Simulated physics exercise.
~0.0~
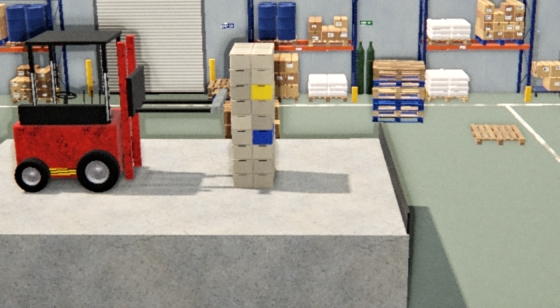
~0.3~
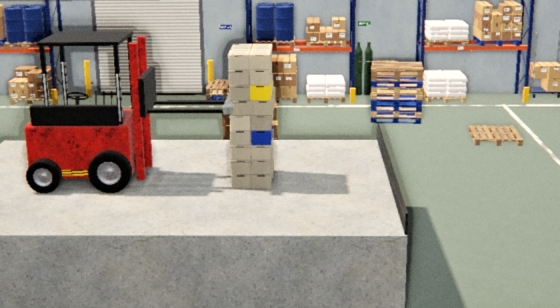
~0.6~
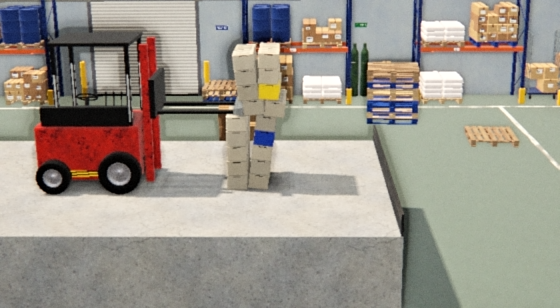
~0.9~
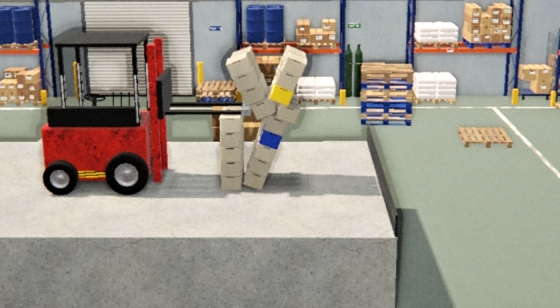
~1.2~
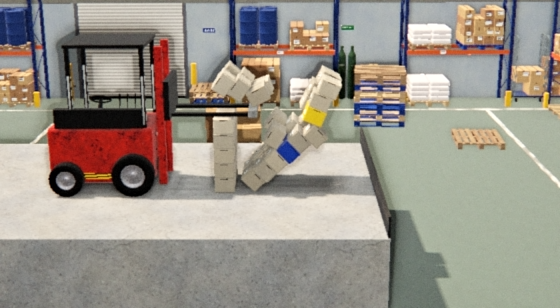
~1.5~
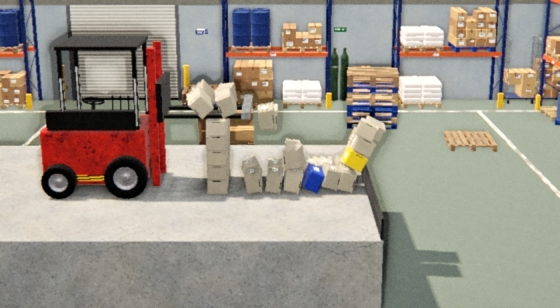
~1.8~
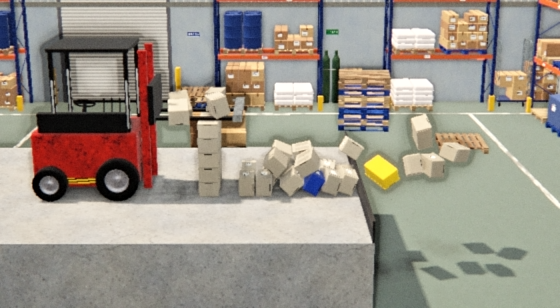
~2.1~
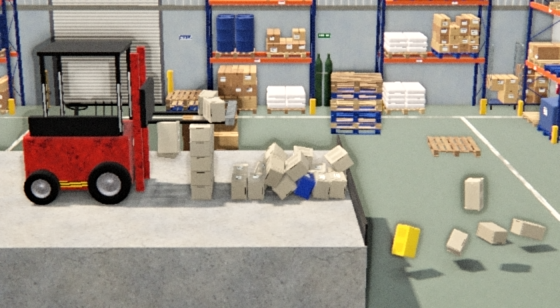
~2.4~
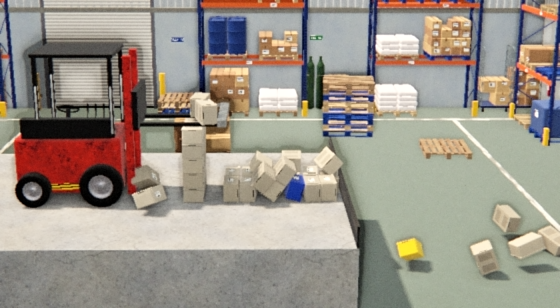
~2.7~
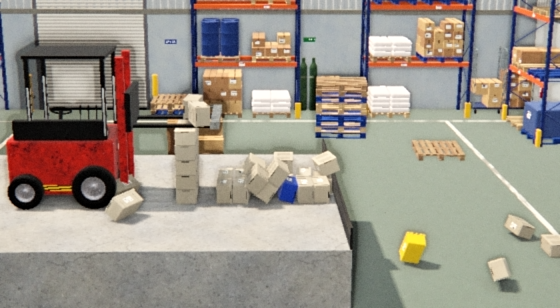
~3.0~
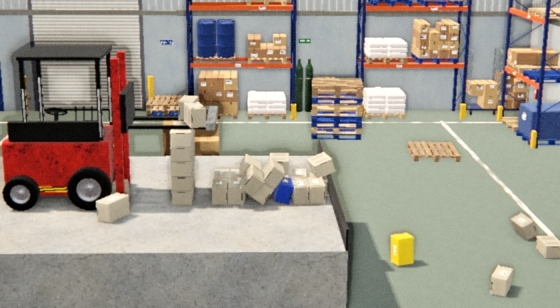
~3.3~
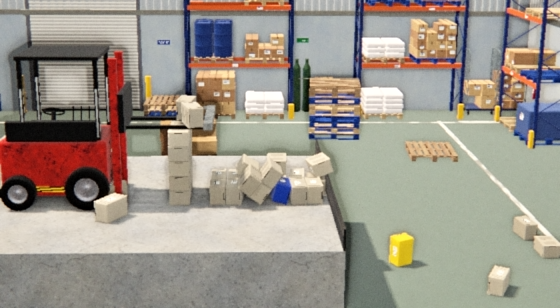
A red forklift on a raised concrete platform, seen from the side in a warehouse lined with loaded racks, pushes a level beam into a tall stack of pale boxes with one yellow and one blue. The upper part leans right and breaks apart, while a narrow column at the left stays standing. Boxes tumble into a heap near the platform's edge, and several, including the yellow one, drop to the green floor. One box falls beside the forklift's front wheel. At the end the blue box lies in the heap, with the yellow one below.
